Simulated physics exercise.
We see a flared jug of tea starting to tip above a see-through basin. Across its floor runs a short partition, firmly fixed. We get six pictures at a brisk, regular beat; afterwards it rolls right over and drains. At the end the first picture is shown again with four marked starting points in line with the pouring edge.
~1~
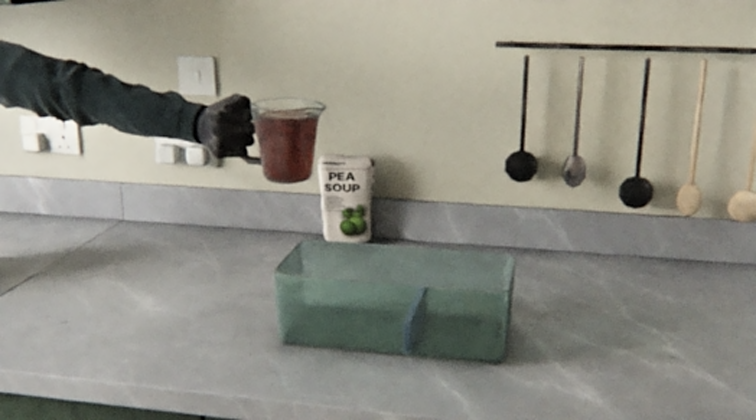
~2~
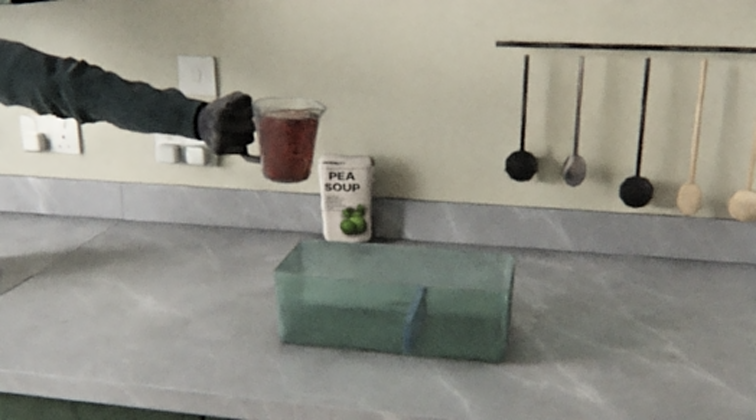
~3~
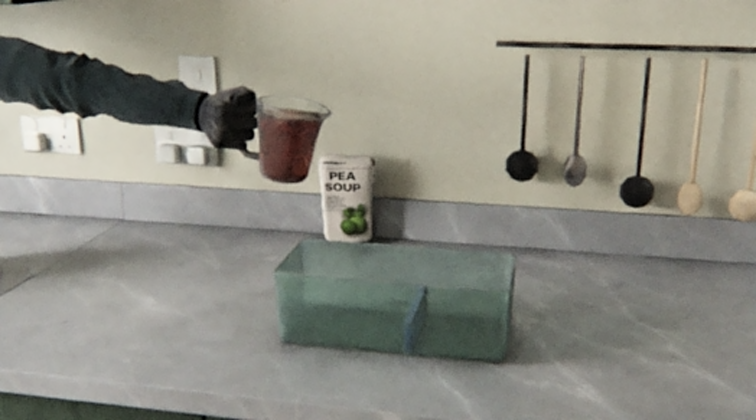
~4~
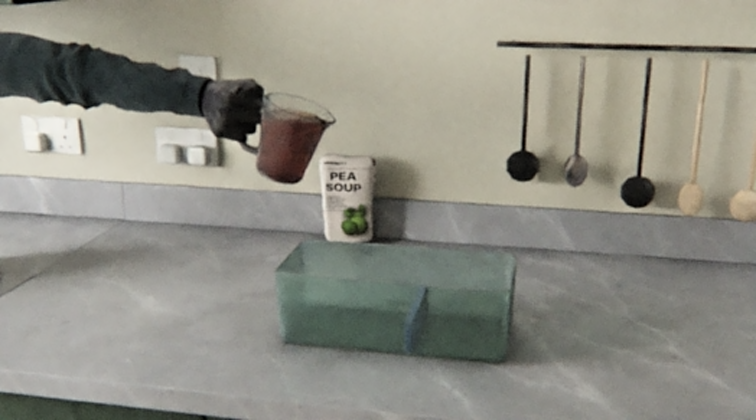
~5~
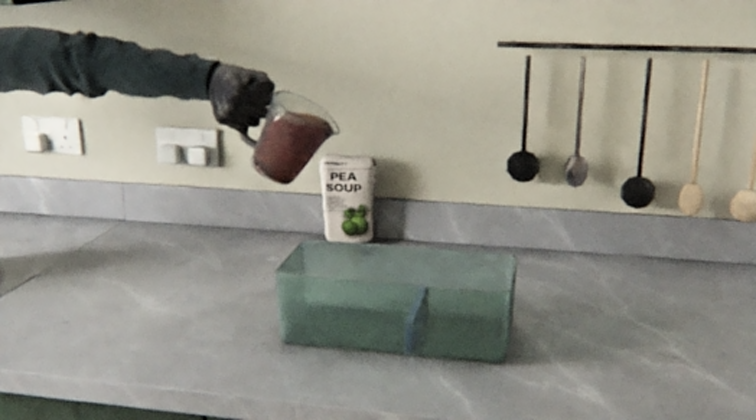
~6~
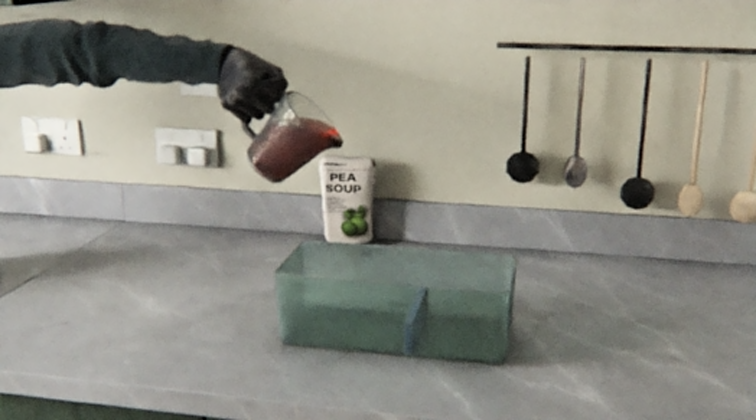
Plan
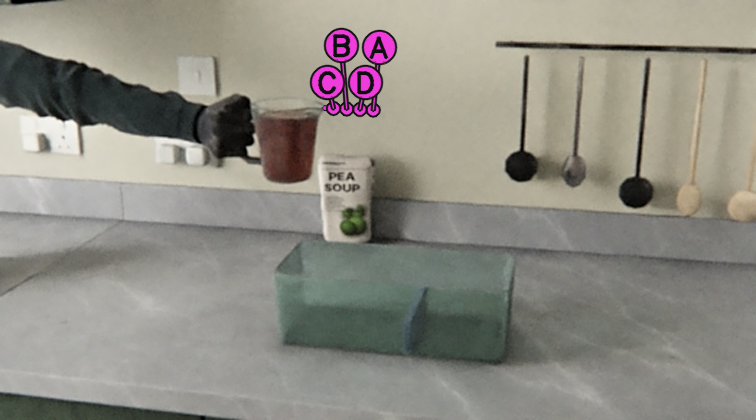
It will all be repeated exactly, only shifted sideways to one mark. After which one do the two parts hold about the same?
I would pick place A.
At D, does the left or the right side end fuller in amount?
More ends on the left.
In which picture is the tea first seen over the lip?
Picture 6.
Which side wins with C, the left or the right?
The left side.
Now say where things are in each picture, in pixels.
In the first picture, upright, lip at (324, 108); basin from (279, 340) to (504, 362); top of the wall at (416, 302); nothing has left yet.
In the second picture, tipped about 2°, lip at (325, 109); nothing has left yet.
In the third picture, tipped about 8°, lip at (329, 113); nothing has left yet.
In the fourth picture, tipped about 18°, lip at (334, 121); nothing has left yet.
In the fifth picture, tipped about 30°, lip at (338, 132); nothing has left yet.
In the sixth picture, tipped about 44°, lip at (339, 146); tea is over the lip, down to (339, 146).
On the marked copy, A at (373, 110); B at (346, 108); C at (333, 108); D at (359, 109).
With A, about 52 % ends left of the wall and 44 % right of it; 4 % is lost outside.
With B, about 84 % ends left of the wall and 7 % right of it; 9 % is lost outside.
With C, about 87 % ends left of the wall and 6 % right of it; 7 % is lost outside.
With D, about 75 % ends left of the wall and 20 % right of it; 5 % is lost outside.
